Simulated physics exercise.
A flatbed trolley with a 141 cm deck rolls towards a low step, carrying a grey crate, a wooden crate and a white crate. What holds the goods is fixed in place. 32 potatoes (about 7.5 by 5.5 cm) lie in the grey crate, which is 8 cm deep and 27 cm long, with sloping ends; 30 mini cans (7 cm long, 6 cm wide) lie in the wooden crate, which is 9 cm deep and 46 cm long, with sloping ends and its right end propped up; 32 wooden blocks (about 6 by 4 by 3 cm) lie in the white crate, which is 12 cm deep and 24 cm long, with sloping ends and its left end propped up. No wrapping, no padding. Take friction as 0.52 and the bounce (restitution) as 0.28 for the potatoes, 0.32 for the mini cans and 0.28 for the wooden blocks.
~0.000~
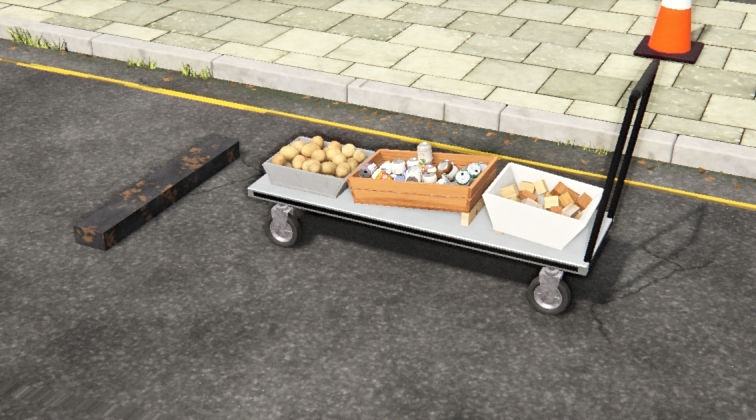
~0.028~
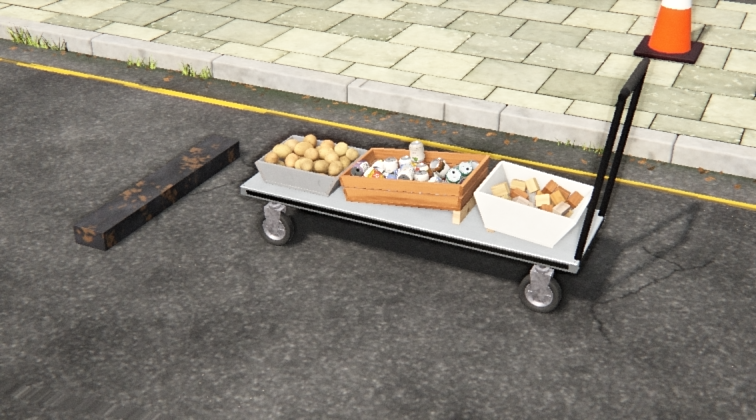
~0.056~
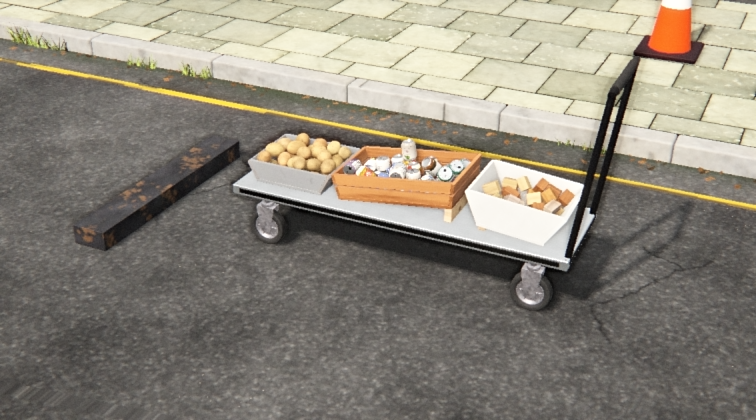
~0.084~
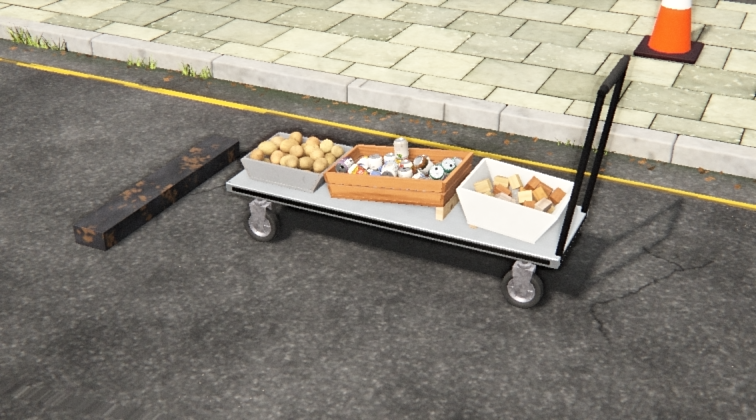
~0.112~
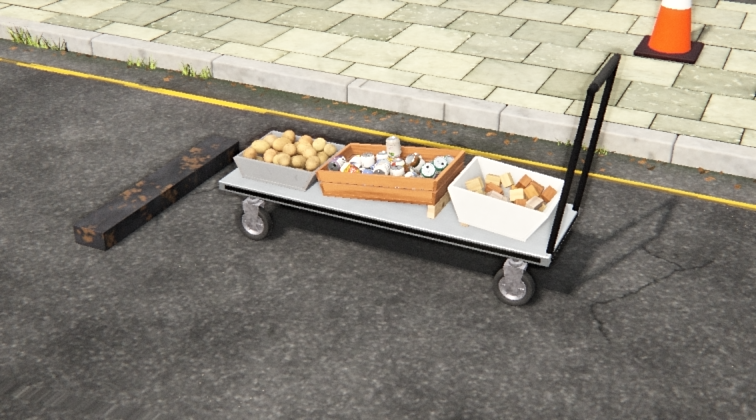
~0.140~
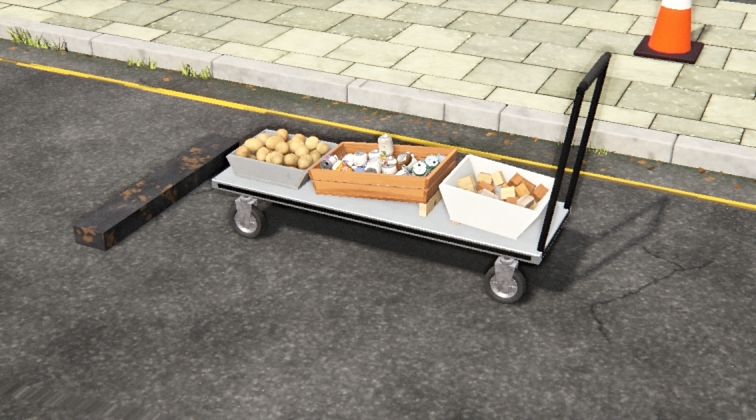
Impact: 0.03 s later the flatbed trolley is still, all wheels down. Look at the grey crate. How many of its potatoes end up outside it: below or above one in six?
The grey crate loses less than a sixth of its potatoes.
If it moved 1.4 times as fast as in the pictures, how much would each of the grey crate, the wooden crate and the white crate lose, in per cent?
In that case grey crate 0, wooden crate 10, white crate 0 per cent.
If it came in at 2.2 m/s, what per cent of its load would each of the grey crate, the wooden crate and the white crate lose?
Then grey crate 20, wooden crate 20, white crate 0 per cent.
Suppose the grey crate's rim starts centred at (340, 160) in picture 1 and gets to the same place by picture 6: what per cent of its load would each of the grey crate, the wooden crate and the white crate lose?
In that case grey crate 20, wooden crate 10, white crate 0 per cent.
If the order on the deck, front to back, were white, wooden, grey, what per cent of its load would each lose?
Then grey crate 0, wooden crate 10, white crate 0 per cent.
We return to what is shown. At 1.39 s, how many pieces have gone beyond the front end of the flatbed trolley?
About 0.
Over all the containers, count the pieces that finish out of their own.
Roughly 0 in all.
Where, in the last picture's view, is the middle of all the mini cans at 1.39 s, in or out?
At about (287, 153).
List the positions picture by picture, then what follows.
In the first picture (we follow the rim corner now nearest the camera), grey crate at (343, 180); white crate at (583, 223); 56 cm still to roll; nothing out yet.
Grey crate at (335, 178); white crate at (573, 221); 53 cm still to roll, in the second picture.
Grey crate at (327, 176); white crate at (564, 218); 49 cm still to roll, in the third picture.
Grey crate at (319, 175); white crate at (555, 216); 46 cm still to roll, in the fourth picture.
Grey crate at (312, 173); white crate at (545, 214); 42 cm still to roll, in the fifth picture.
Grey crate at (304, 171); white crate at (536, 212); 39 cm still to roll; nothing out yet, in the sixth picture.
After 0.44 s, contact.
After 0.54 s, 0 of 32 out of the grey crate, 0 of 30 out of the wooden crate and 0 of 32 out of the white crate.
After 0.66 s, 0 of 32 out of the grey crate, 0 of 30 out of the wooden crate and 0 of 32 out of the white crate.
After 0.89 s, 0 of 32 out of the grey crate, 0 of 30 out of the wooden crate and 0 of 32 out of the white crate.
When it is over (at 1.39 s), 0 of 32 out of the grey crate, 0 of 30 out of the wooden crate and 0 of 32 out of the white crate. Asked share, 0 of 32, 0 per cent.
